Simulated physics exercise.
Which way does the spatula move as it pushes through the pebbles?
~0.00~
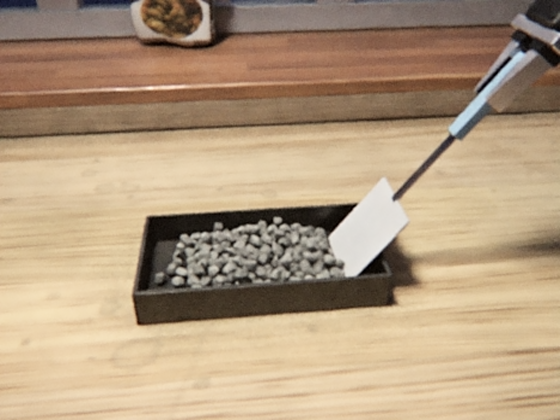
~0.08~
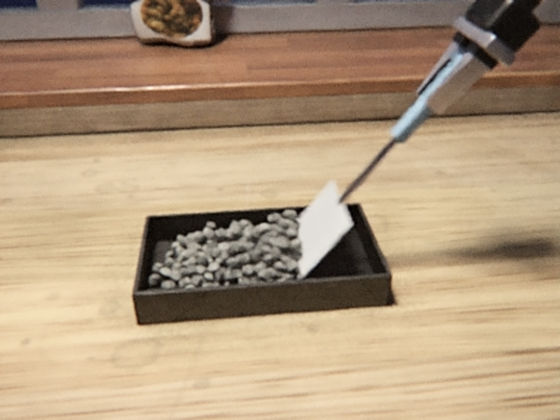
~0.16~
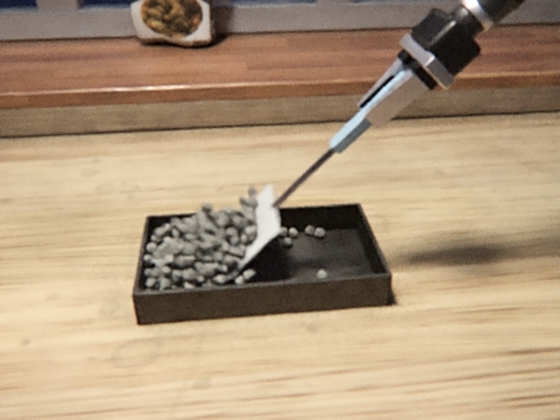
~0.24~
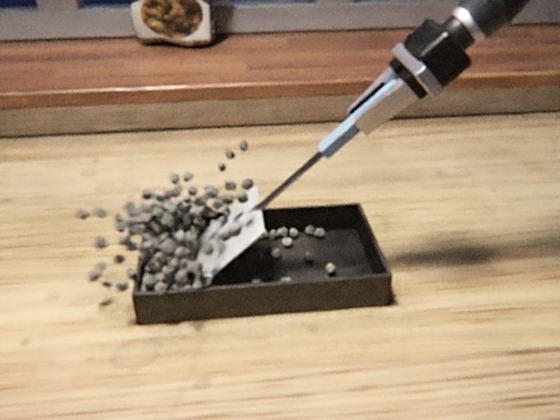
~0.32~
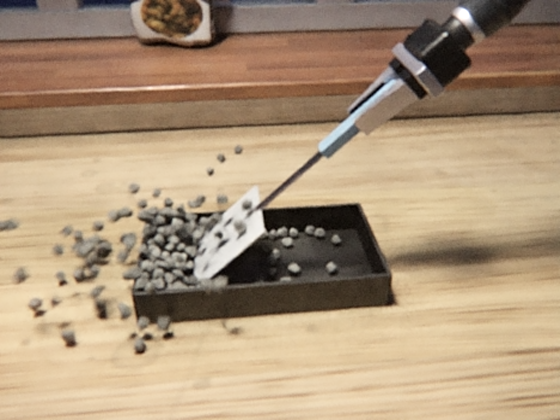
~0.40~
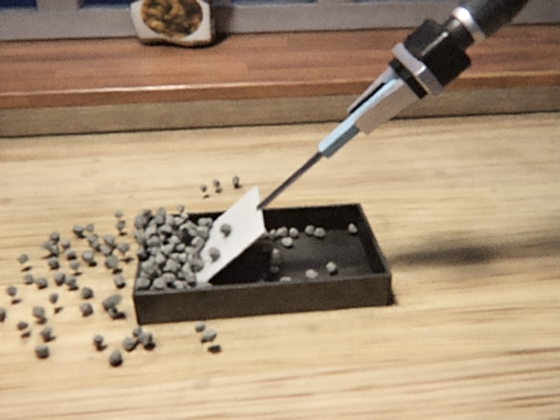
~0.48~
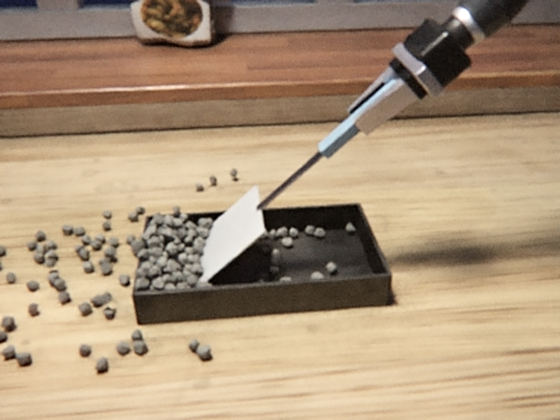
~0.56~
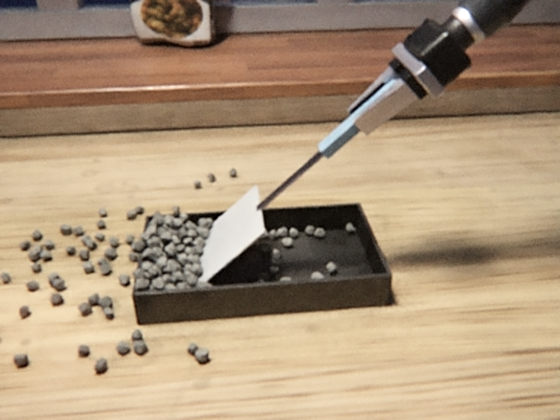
The spatula moves to the left, pushing the pebbles toward the left end of the trough.
A spatula sweeps pebbles left through a black trough, spilling many onto the table.
